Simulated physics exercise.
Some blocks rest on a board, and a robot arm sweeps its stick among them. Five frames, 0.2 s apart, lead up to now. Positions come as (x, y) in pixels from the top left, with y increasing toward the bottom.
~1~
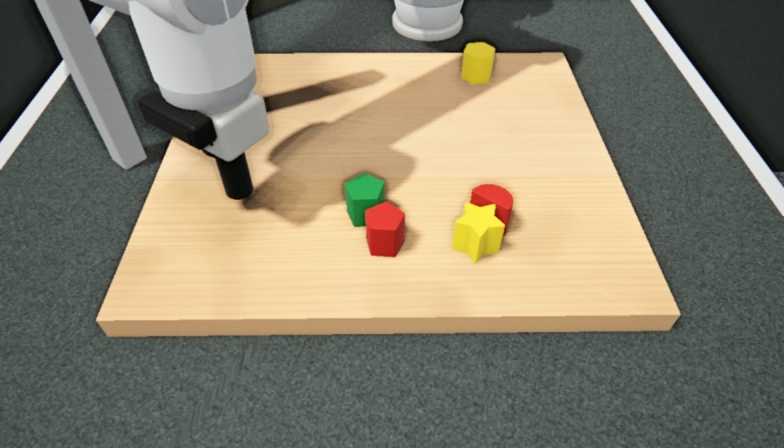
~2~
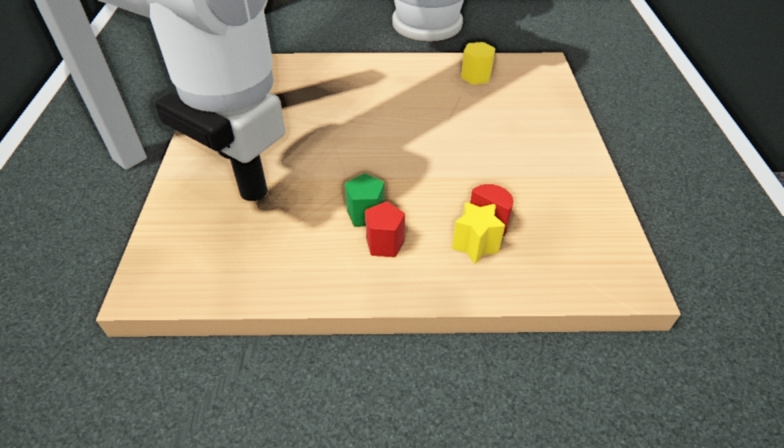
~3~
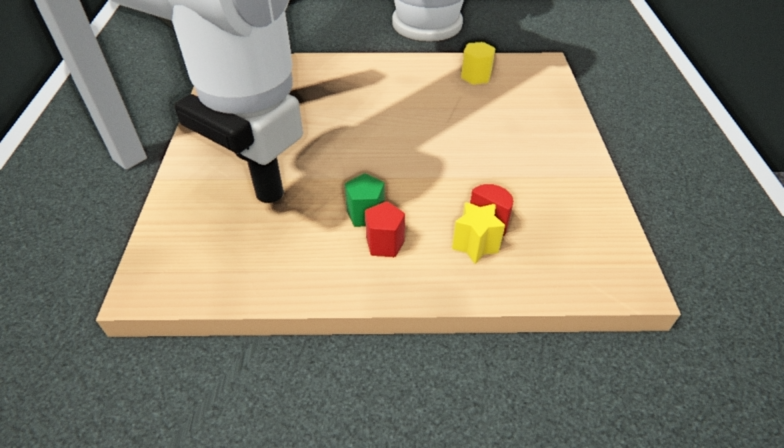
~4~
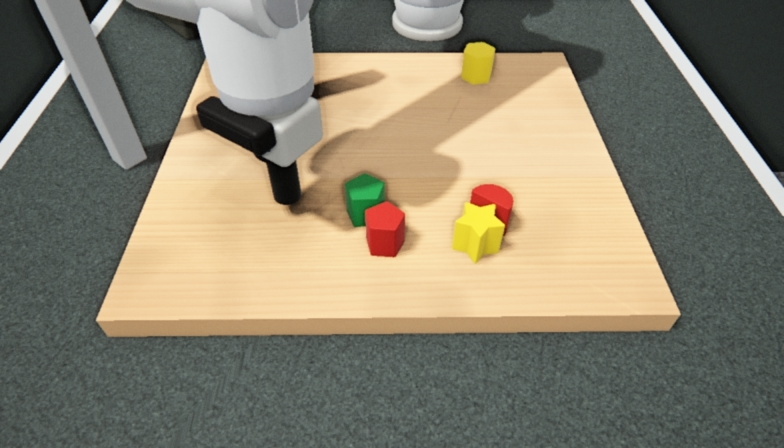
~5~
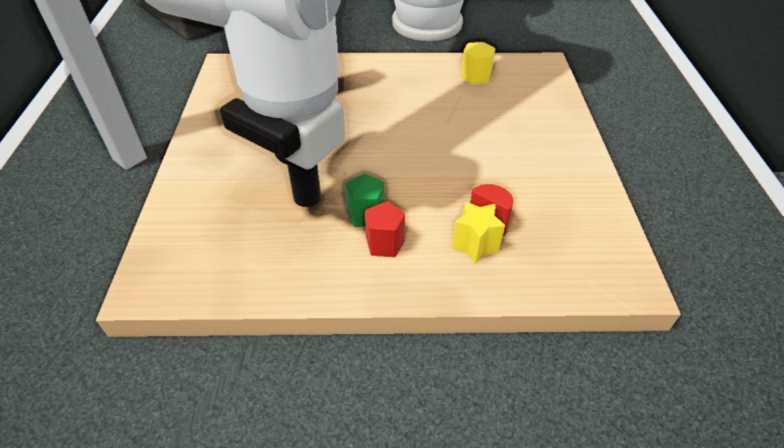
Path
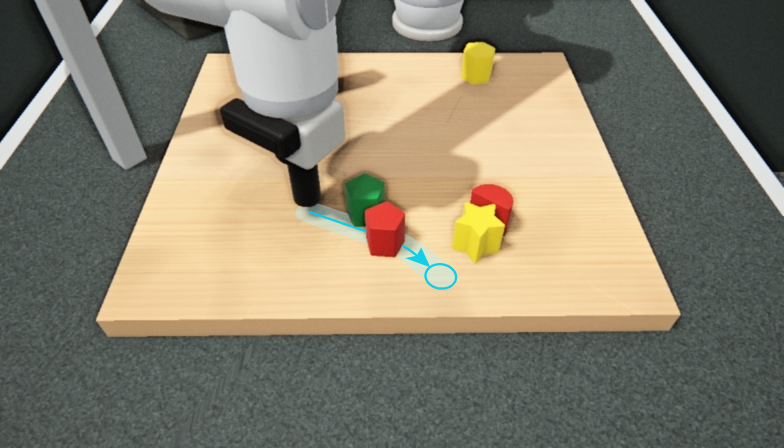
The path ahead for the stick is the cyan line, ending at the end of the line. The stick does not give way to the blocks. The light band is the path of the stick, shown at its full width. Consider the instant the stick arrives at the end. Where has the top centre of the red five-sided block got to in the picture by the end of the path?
Pixel (479, 259).
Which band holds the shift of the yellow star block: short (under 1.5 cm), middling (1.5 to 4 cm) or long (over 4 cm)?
Below 1.5 cm.
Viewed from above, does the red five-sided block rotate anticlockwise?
I believe so.
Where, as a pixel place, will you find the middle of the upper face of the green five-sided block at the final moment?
By then it is at (394, 187).
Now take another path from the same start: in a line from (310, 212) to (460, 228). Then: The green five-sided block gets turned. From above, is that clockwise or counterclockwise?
Looking down, it rotates anti-clockwise.
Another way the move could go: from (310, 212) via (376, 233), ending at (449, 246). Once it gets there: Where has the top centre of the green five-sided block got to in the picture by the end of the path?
The middle of its upper face should be somewhere near (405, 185).
Drawn move, from (310, 212) over (378, 236) to (441, 276).
On the path given first. One third of the way, stick at (354, 214); green five-sided block at (382, 187), turned 25° anticlockwise.
Two thirds of the way, stick at (403, 232); green five-sided block at (394, 187), turned 50° anticlockwise; red five-sided block at (431, 236).
At the end, stick at (442, 263); green five-sided block at (394, 187), turned 50° anticlockwise; red five-sided block at (479, 259), turned 30° anticlockwise; yellow star block still.
